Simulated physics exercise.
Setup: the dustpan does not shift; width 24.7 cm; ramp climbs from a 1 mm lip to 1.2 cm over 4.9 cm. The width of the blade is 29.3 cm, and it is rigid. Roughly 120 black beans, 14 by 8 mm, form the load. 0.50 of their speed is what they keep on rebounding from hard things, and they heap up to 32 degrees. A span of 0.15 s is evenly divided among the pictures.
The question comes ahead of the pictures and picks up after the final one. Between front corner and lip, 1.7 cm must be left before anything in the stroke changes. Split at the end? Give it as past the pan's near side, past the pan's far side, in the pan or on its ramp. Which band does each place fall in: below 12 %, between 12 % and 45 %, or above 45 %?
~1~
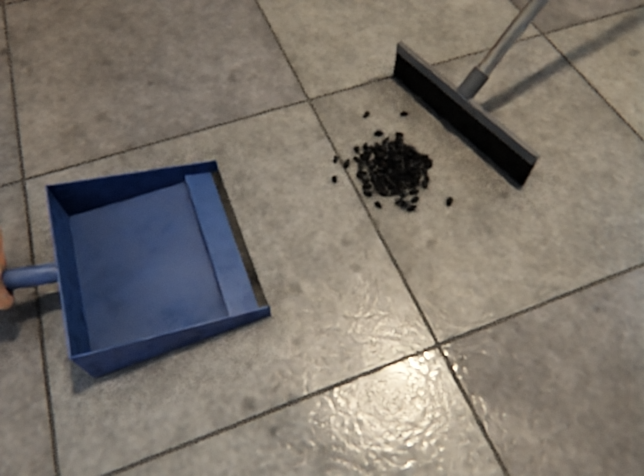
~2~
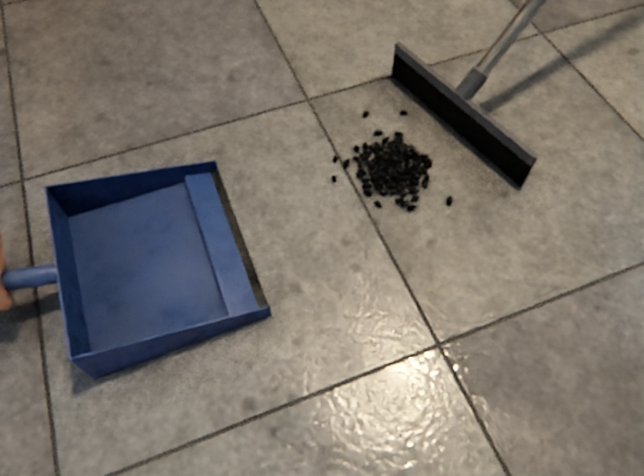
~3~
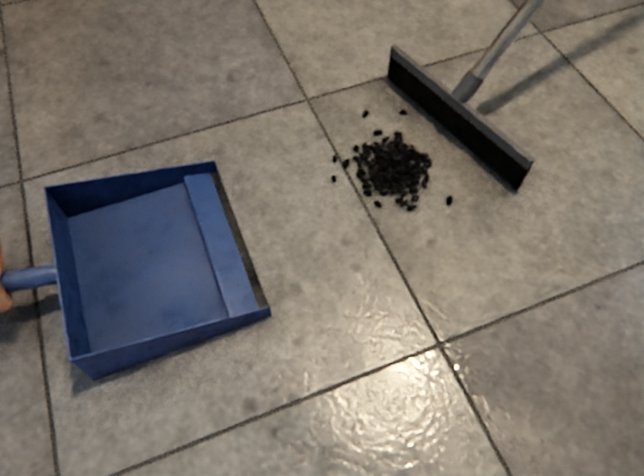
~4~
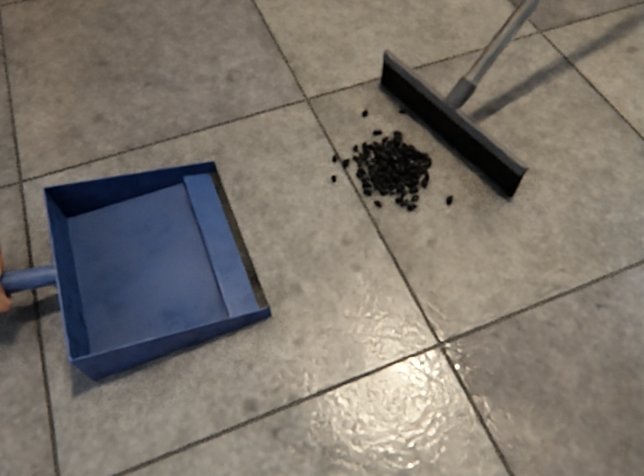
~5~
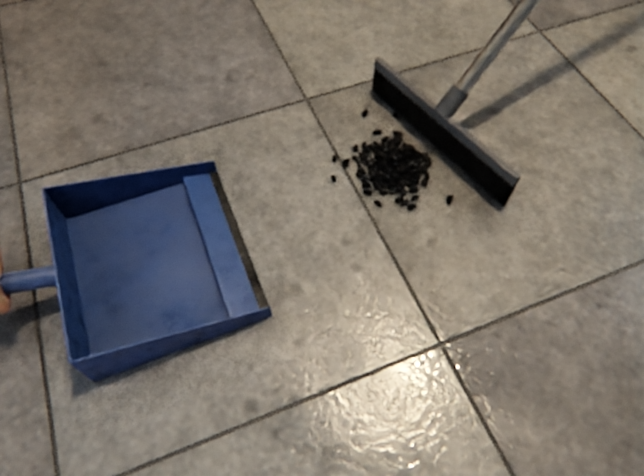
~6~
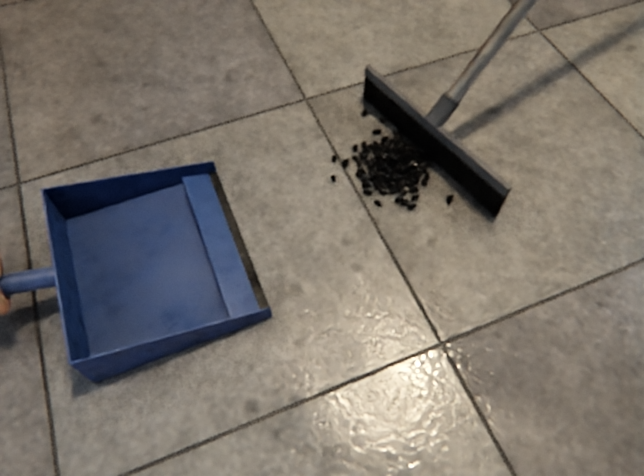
Past the pan's near side: Between 12 % and 45 %, past the pan's far side: Below 12 %, in the pan or on its ramp: Between 12 % and 45 %.
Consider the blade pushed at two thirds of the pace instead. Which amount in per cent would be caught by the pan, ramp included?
About 15 per cent.
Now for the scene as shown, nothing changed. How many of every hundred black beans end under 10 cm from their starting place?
About 0 per cent.
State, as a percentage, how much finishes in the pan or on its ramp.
Near 30 in every hundred.
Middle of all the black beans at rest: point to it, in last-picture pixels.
(262, 282) or so.
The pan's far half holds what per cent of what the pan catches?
Close to 20 %.
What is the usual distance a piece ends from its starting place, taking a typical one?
About 26 cm.
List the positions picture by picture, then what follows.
The first frame shows blade from (533, 160) to (400, 49), moved 0.0 cm, 0 of the pieces shifted so far; middle of the pieces at (394, 165); pan at (149, 267).
The second frame shows blade from (532, 161) to (398, 49), moved 0.4 cm, 0 of the pieces shifted so far; middle of the pieces at (394, 165).
The third frame shows blade from (528, 164) to (393, 52), moved 1.4 cm, 0 of the pieces shifted so far; middle of the pieces at (393, 164).
The fourth frame shows blade from (522, 171) to (387, 58), moved 3.1 cm, 0 of the pieces shifted so far; middle of the pieces at (393, 164).
The fifth frame shows blade from (514, 181) to (378, 65), moved 5.3 cm, 1 of the pieces shifted so far; middle of the pieces at (393, 164).
The sixth frame shows blade from (506, 191) to (368, 72), moved 7.7 cm, 1 of the pieces shifted so far; middle of the pieces at (393, 164); pan at (148, 270).
Then, 0.18 s after the last picture, middle of the blade 18 cm from the lip; 0 % over the lip, far side 0 %, near side 0 %.
Then, 0.31 s after the last picture, middle of the blade 9 cm from the lip; 0 % over the lip, far side 0 %, near side 10 %.
Then, 0.56 s after the last picture, middle of the blade 5 cm from the lip; 30 % over the lip, far side 0 %, near side 20 %.
In the end, near side 20 %, far side 5 %, pan 30 %, in front of the lip or behind the blade 45 %.
